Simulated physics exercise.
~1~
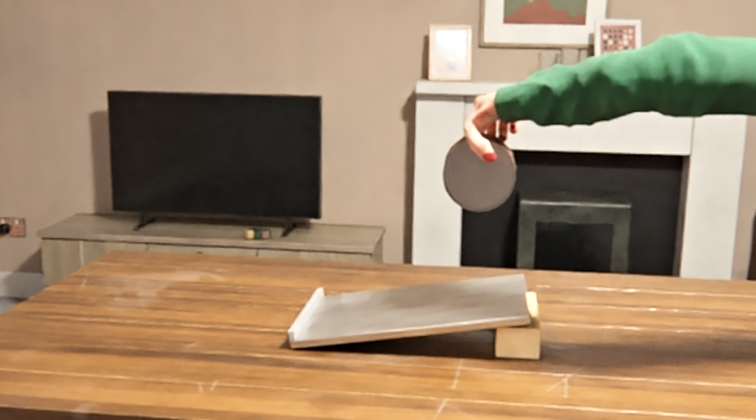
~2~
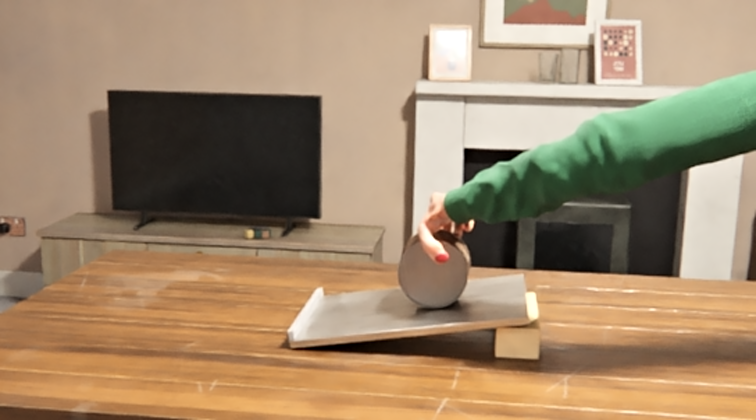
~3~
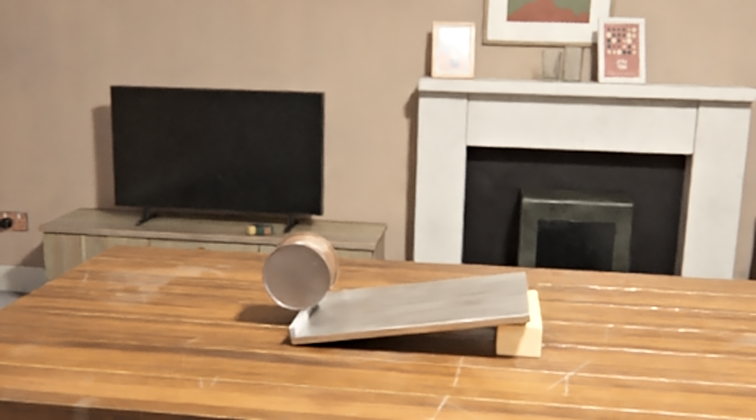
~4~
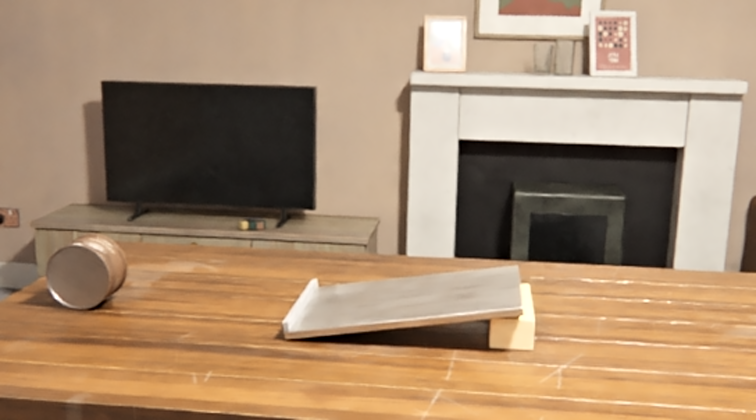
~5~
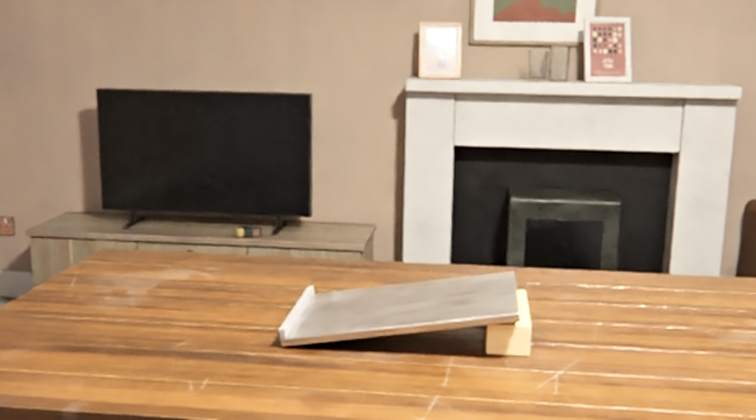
In the video, a hand in a green sleeve lowers a round brown tub onto a sloping board on a wooden table and lets go. The tub rolls down to the left, off the board and across the table, until it is out of view.
